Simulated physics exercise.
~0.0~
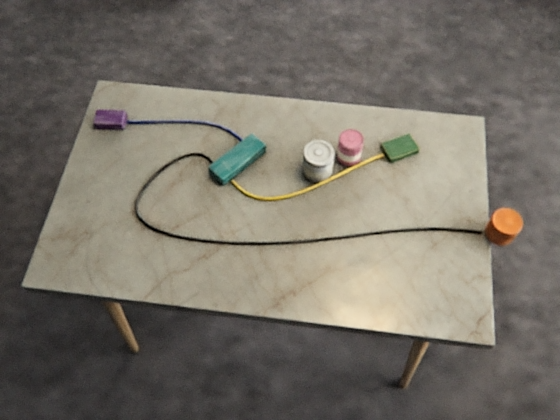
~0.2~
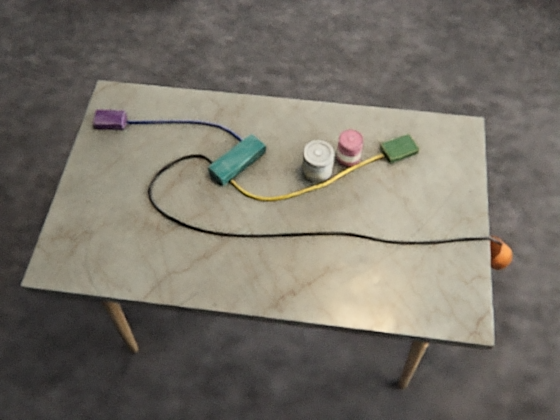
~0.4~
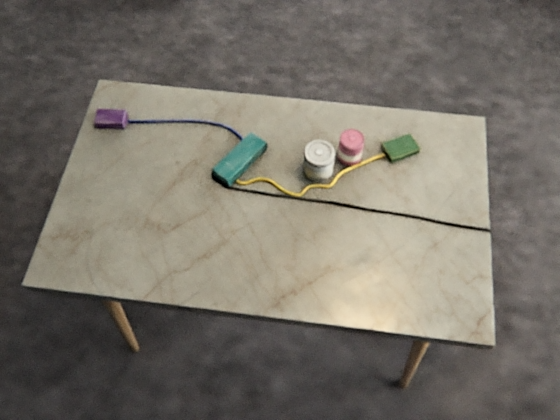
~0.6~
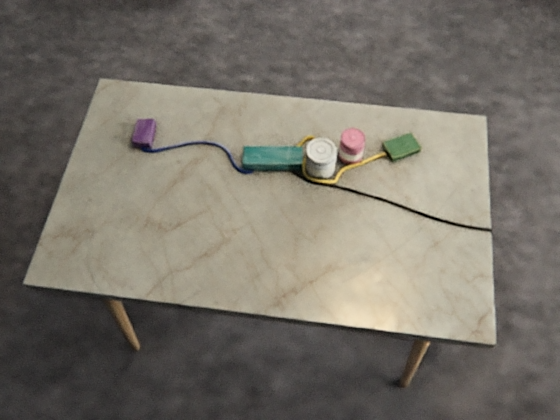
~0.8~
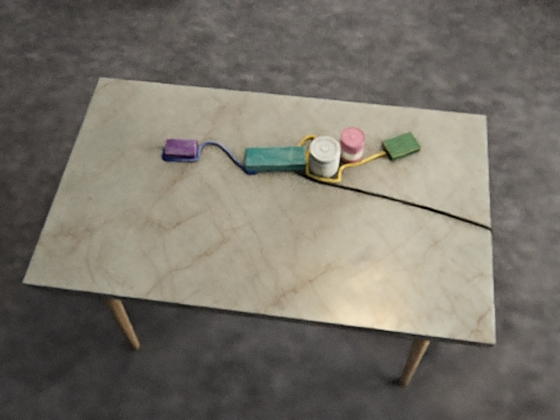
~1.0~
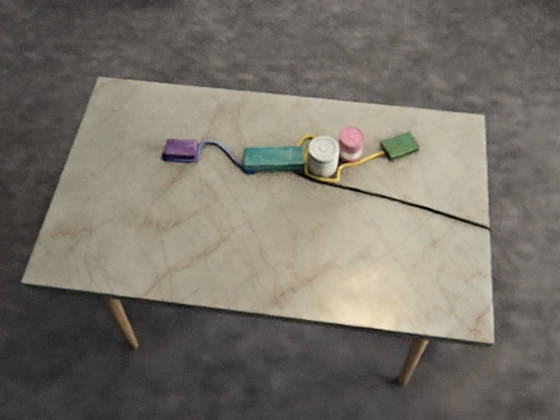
Marble-topped table with an orange cylinder dropping off the right edge, its black cable dragging a teal block, then a purple block rightward.
